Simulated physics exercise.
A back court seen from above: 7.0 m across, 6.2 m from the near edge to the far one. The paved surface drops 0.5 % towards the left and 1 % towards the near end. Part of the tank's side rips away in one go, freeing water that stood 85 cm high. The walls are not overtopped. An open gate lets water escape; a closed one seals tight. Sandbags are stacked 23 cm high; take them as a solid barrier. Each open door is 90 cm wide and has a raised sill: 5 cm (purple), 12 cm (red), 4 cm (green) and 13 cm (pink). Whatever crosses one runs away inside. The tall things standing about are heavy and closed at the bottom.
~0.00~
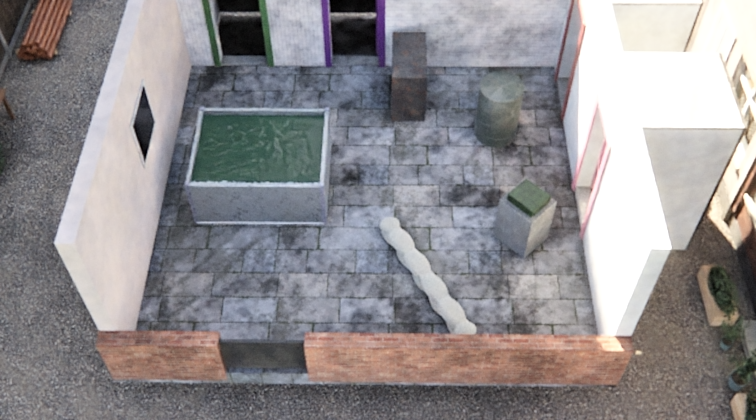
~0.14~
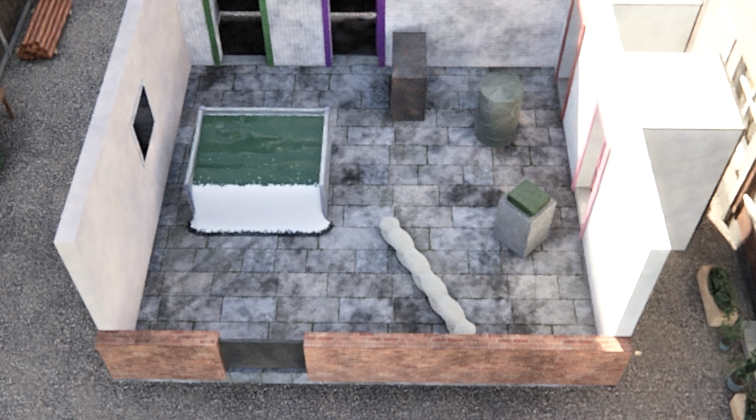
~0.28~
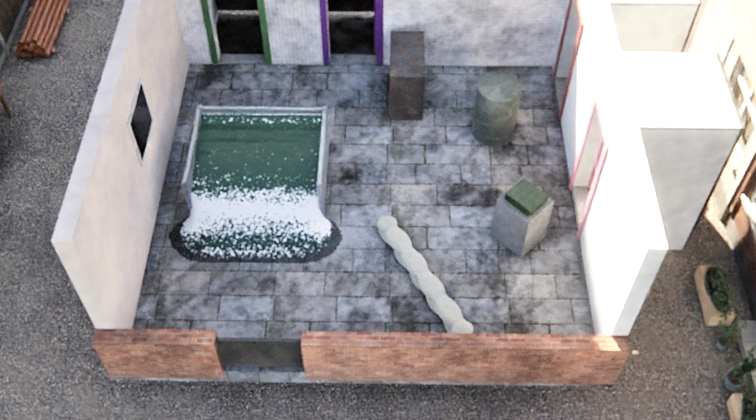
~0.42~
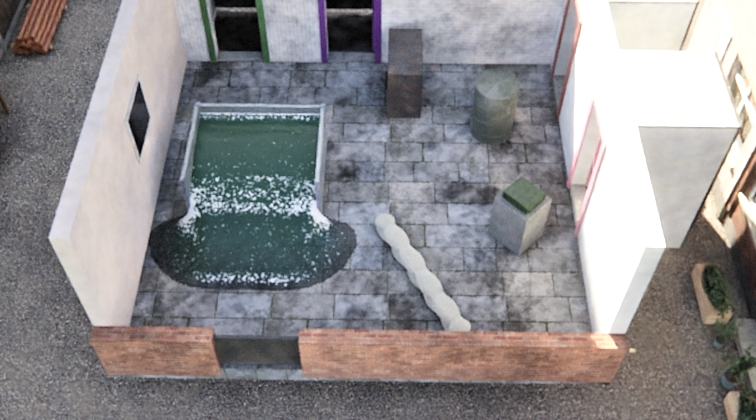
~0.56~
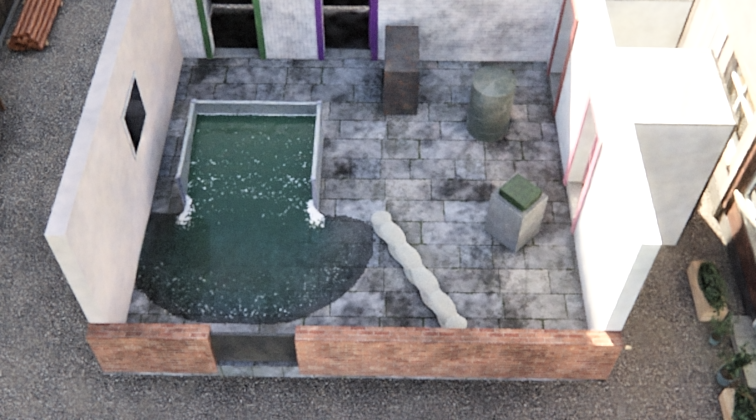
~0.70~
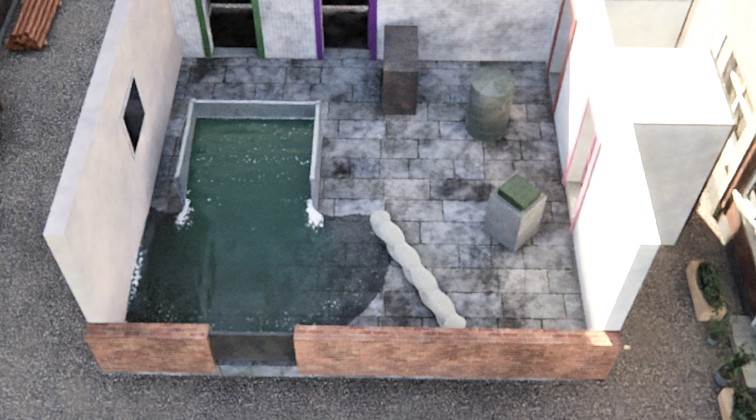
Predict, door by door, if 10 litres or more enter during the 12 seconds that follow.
Door by door: At the purple door it exceeds the limit; at the red door it does not reach the limit; at the green door it passes the limit; at the pink door it does not reach the limit.
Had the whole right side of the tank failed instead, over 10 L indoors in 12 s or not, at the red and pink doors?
Against that limit: Red past it, pink over.
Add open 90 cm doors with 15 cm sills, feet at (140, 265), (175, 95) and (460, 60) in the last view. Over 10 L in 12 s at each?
In that order: Past it, under, under.
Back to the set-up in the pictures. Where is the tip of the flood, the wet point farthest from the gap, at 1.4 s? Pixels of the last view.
Near (450, 353).
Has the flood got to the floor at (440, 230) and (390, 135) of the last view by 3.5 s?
In turn: Flooded, not reached.
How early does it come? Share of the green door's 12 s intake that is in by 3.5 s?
About 0 per cent.
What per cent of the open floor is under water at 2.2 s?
Some 30 per cent of it.
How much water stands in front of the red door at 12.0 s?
Some 3.5 cm.
After 1.4 s water covers 30 % of the floor and is deepest (62 cm) near (132, 349); purple door not reached, red door not reached, green door not reached, pink door not reached.
After 2.2 s water covers 30 % of the floor and is deepest (44 cm) near (120, 349); purple door not reached, red door not reached, green door not reached, pink door not reached.
After 3.5 s water covers 50 % of the floor and is deepest (32 cm) near (425, 331); purple door not reached, red door not reached, green door not reached, pink door 3 cm at the sill, 0 L in.
After 7.0 s water covers 90 % of the floor and is deepest (21 cm) near (120, 349); purple door 10 cm at the sill, 16 L in, red door 2 cm at the sill, 0 L in, green door 7 cm at the sill, 35 L in, pink door 4 cm at the sill, 0 L in.
After 12.0 s water covers 95 % of the floor and is deepest (16 cm) near (376, 352); purple door 6 cm at the sill, 36 L in, red door 3 cm at the sill, 0 L in, green door 7 cm at the sill, 62 L in, pink door 2 cm at the sill, 0 L in.
